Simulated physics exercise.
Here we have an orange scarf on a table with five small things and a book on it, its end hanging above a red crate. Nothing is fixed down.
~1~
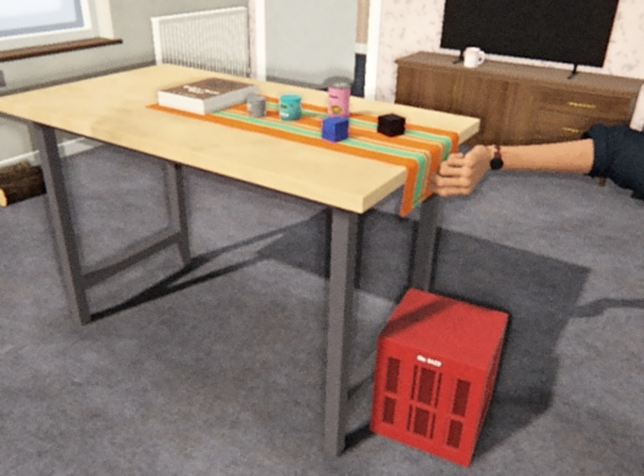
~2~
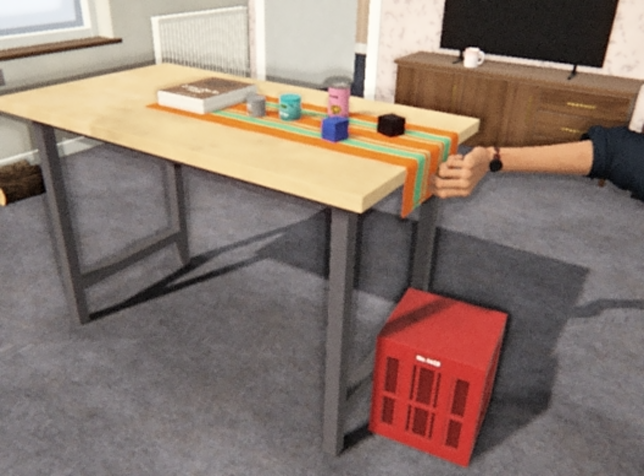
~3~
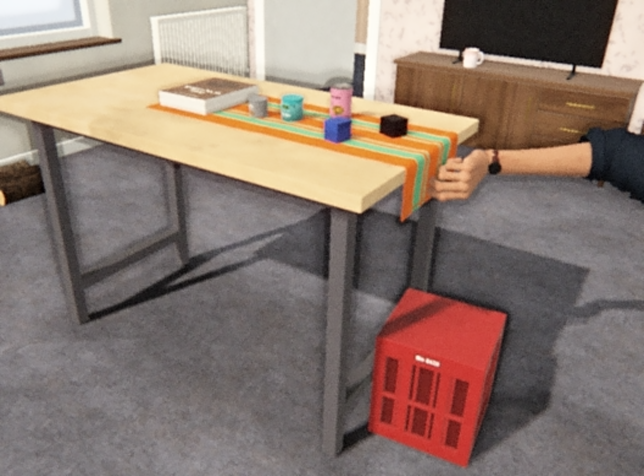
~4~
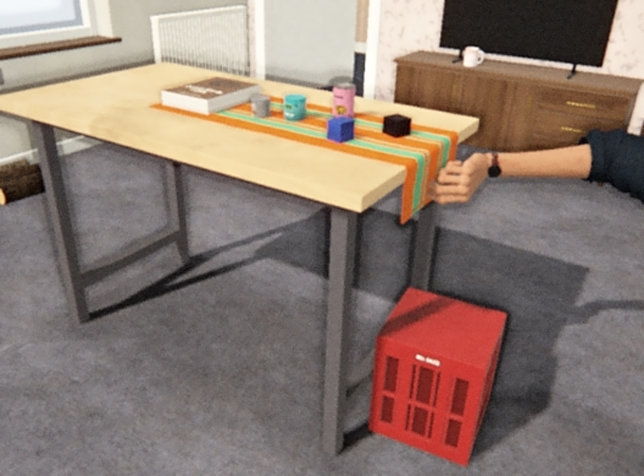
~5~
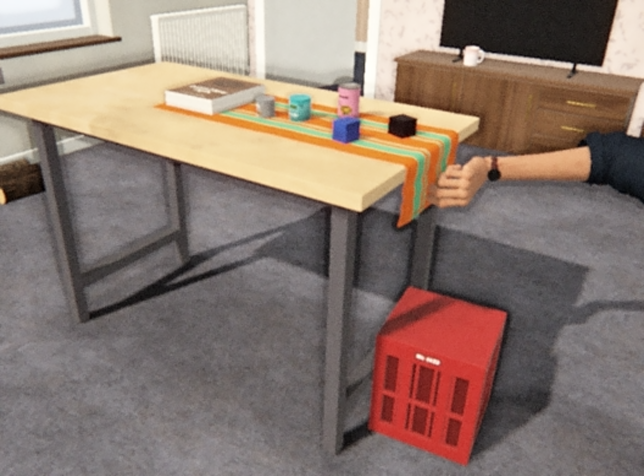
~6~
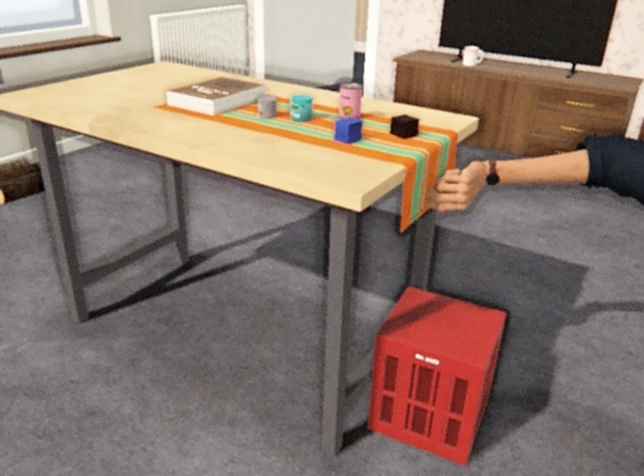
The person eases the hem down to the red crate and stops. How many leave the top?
Over the edge go three.
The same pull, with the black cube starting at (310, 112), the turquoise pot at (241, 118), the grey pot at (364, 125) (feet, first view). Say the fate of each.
The black cube remains up, the turquoise pot holds on, the grey pot tumbles off.
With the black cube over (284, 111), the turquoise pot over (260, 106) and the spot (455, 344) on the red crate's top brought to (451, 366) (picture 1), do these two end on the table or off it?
The black cube keeps its place on top; the turquoise pot holds on.
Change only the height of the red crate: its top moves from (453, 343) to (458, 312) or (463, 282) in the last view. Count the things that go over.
Then 2 and 1.
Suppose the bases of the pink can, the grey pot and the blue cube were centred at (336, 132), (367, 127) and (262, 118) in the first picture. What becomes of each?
The pink can goes over, the grey pot falls, the blue cube stays on.
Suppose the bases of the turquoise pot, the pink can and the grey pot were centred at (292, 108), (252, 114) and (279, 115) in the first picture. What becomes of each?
The turquoise pot remains up; the pink can does not fall; the grey pot does not fall.
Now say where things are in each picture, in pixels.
The first picture shows hem (402, 216); black cube (392, 116); blue cube (336, 119); pink can (340, 85); turquoise pot (291, 96); grey pot (257, 98); top of the crate (455, 344).
The second picture shows hem (403, 217); black cube (392, 116).
The third picture shows hem (402, 221); blue cube (338, 120).
The fourth picture shows hem (402, 224); pink can (345, 85); top of the crate (453, 344).
The fifth picture shows hem (398, 226); turquoise pot (300, 97).
The sixth picture shows hem (401, 232); black cube (405, 117); blue cube (349, 120); pink can (351, 86); turquoise pot (302, 97); grey pot (267, 98).
Soon after, hem near (424, 238); all still up.
After that, hem near (420, 288); black cube and blue cube gone.
And then, hem on the crate; black cube, blue cube and pink can gone.
In the end, hem on the crate; black cube, blue cube and pink can gone. The table loses three.
